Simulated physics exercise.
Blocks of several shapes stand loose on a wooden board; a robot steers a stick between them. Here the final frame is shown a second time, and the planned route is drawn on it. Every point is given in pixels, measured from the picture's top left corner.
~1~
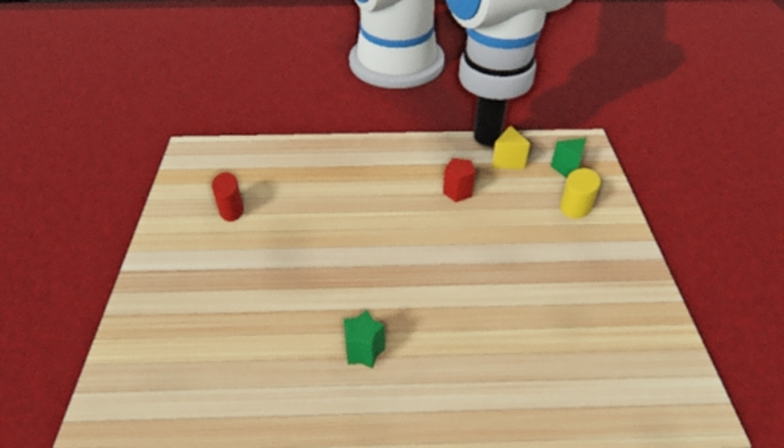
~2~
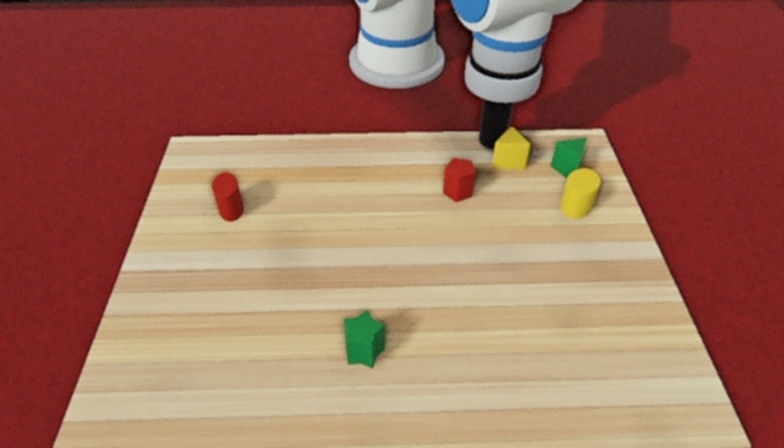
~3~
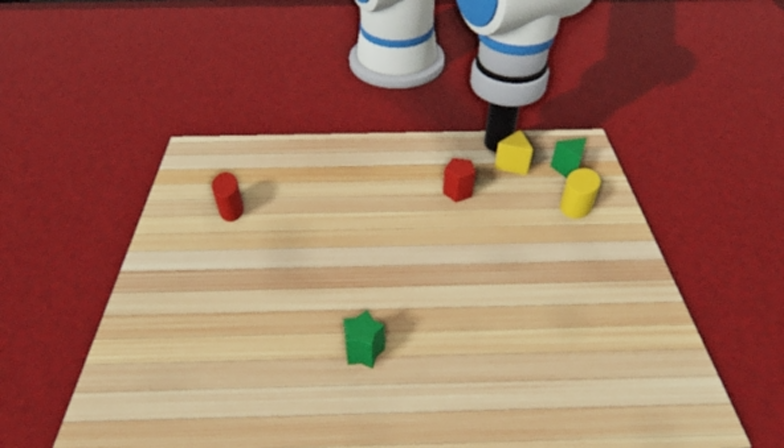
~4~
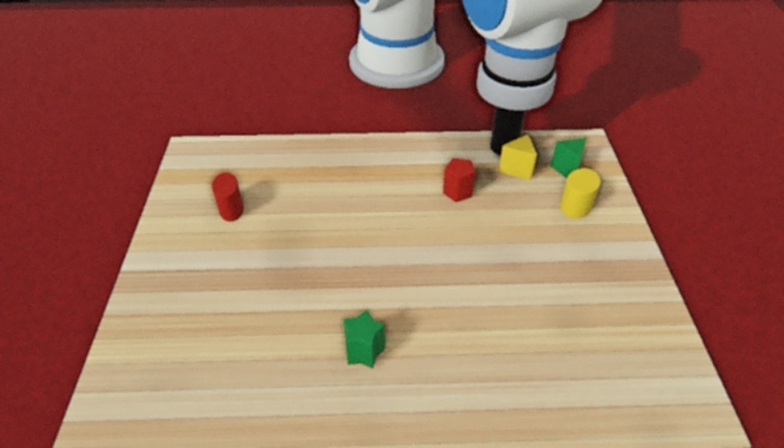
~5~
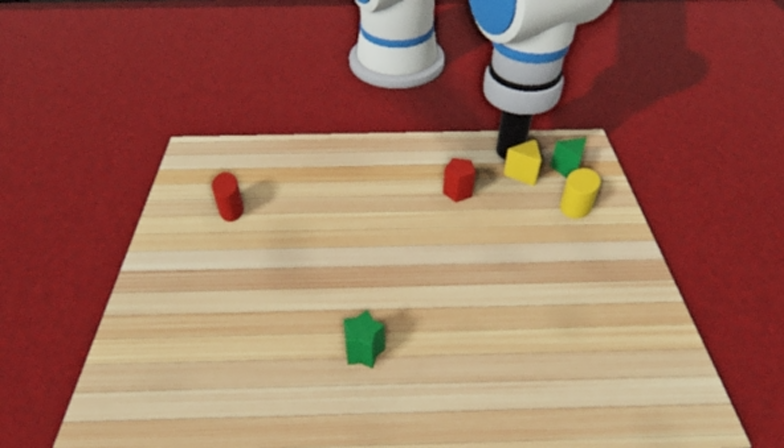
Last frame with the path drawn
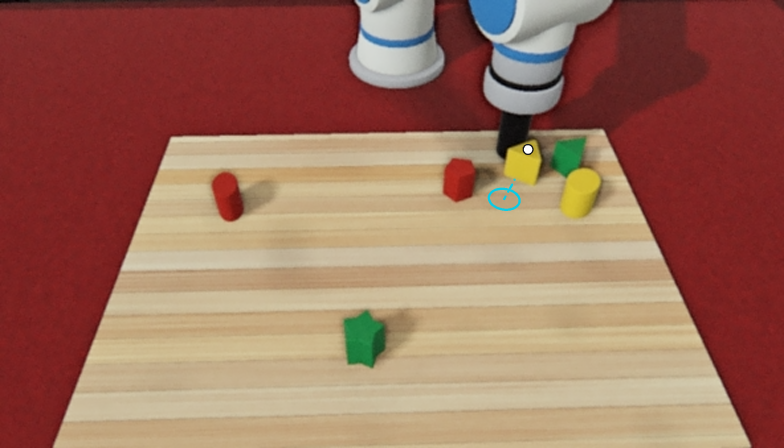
At first, a robot arm holds a black stick behind a yellow triangular block near the top right of a wooden board, with red, green and yellow blocks standing around. The stick shifts slightly right, then nudges the yellow triangular block a little right and toward the viewer, while the others stay still.
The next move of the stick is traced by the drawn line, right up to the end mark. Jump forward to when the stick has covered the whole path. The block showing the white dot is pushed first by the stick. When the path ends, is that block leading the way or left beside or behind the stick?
Beside or behind it.
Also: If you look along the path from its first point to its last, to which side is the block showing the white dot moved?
Out to the left.
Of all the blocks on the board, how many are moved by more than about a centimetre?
1 block.
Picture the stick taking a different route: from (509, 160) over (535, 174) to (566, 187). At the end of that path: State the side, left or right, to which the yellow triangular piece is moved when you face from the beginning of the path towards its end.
The answer is right.
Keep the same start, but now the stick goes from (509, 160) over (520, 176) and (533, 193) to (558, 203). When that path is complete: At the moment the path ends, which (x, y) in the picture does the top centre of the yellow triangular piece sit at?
It is going to be at (570, 197).
Path on the board, from (509, 160) over (516, 173) and (511, 186) to (504, 199); the dot is on the yellow triangular piece.
The first path, step by step. Halfway along, stick at (516, 173); yellow triangular piece at (541, 167), turned 20° anticlockwise.
At the end, stick at (506, 192); red pentagon in place; yellow triangular piece at (543, 170), turned 30° anticlockwise.
